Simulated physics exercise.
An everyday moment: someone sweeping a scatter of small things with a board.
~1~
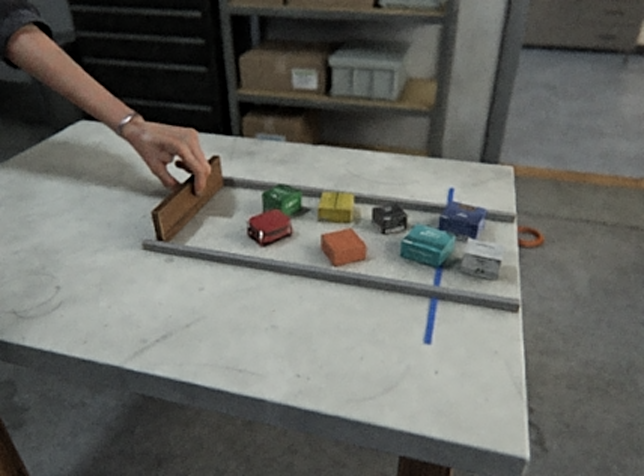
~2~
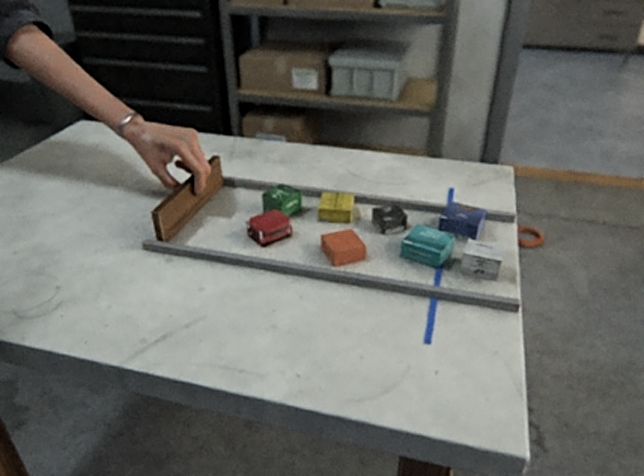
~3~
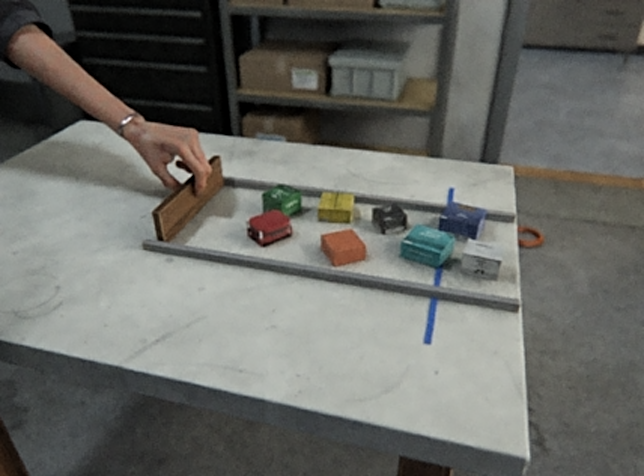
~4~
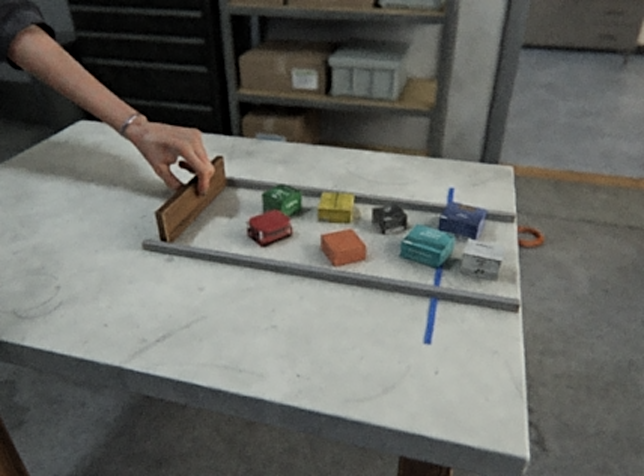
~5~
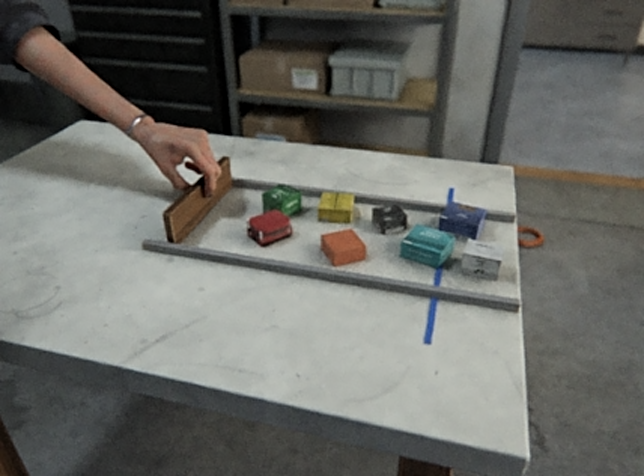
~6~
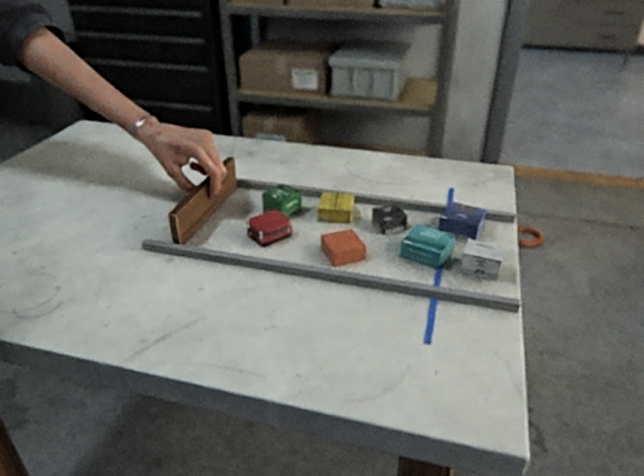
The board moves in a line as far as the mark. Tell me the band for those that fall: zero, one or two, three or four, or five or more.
As it turns out, the number that fall off is three or four.
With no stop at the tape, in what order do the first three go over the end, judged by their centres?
In order: The blue box, the white box, the black box.
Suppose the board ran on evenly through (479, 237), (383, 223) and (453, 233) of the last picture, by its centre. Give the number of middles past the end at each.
Place by place, 5, 0 and 3.
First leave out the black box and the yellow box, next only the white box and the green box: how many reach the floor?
1 in the first case, 1 in the second.
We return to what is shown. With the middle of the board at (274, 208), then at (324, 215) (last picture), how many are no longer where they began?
First 2, then 5.
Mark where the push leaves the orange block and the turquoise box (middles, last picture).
About (459, 277), and the other about (497, 255).
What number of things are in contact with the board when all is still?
It touches 3.
Early on, none off yet; white box at rest near (482, 260); blue box at rest near (462, 222); turquoise box at rest near (428, 246).
Finally, the number that fall off is three or four; lost, black box, blue box and white box.
